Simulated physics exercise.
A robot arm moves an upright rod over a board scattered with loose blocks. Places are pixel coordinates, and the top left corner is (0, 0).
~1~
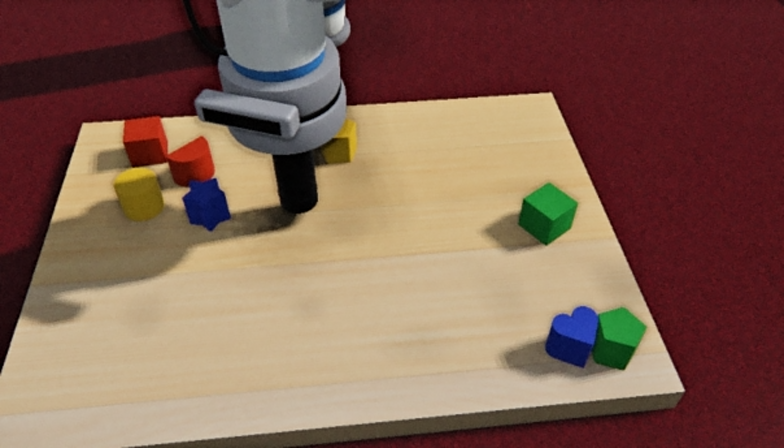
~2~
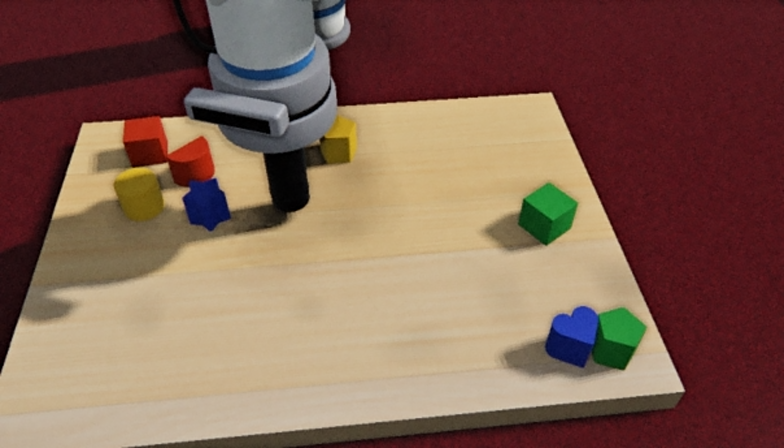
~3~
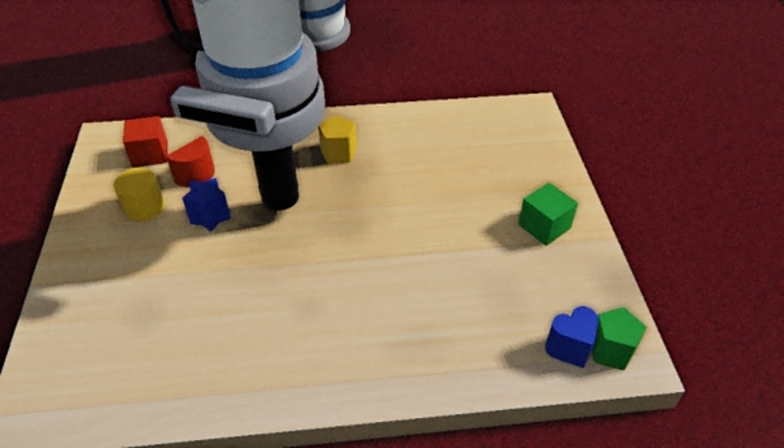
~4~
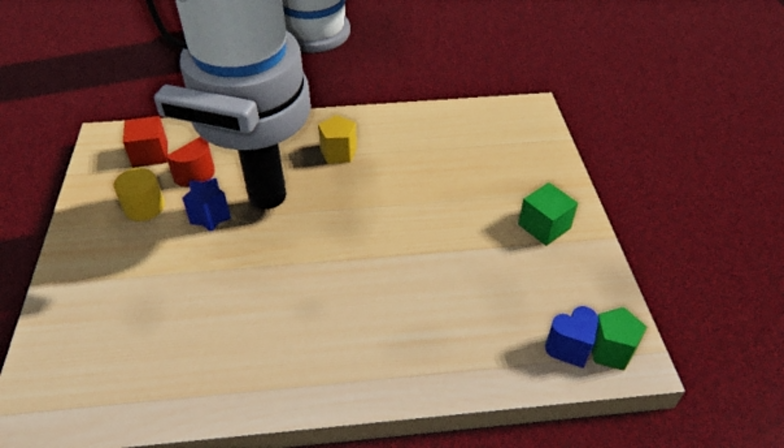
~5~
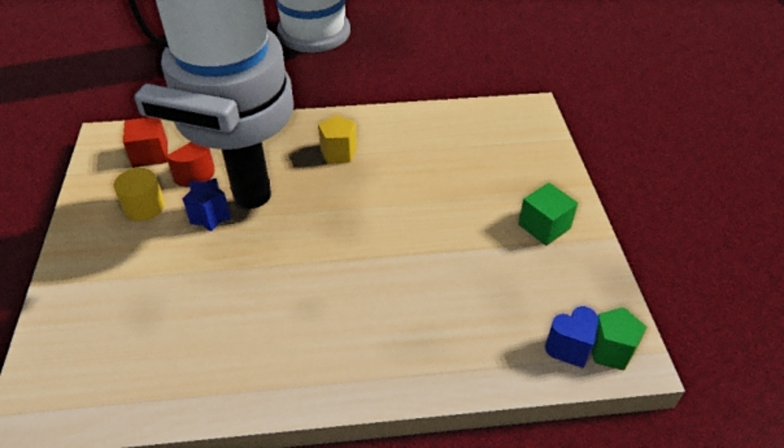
On a pale wooden board over dark red cloth, a grey robot arm holds a black rod upright among scattered red, yellow, blue and green blocks. The arm slides the rod a short way left, away from the yellow block behind it and close to the blue star, while every block stays still.
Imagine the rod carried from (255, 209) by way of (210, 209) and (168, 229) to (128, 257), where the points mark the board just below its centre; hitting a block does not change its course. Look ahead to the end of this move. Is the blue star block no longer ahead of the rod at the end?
Answer: No.
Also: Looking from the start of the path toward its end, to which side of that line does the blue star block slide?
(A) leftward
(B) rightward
It's A.
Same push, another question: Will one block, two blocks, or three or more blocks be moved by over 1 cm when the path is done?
It will shift just one block.
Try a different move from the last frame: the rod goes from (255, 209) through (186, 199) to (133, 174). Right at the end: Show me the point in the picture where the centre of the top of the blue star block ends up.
The top centre is at (162, 197).
The first path, step by step. One third of the way, rod at (205, 197); blue star block at (169, 198).
Two thirds of the way, rod at (163, 217); blue star block at (124, 219).
At the end, rod at (123, 245); yellow round block unmoved; blue star block at (79, 245).
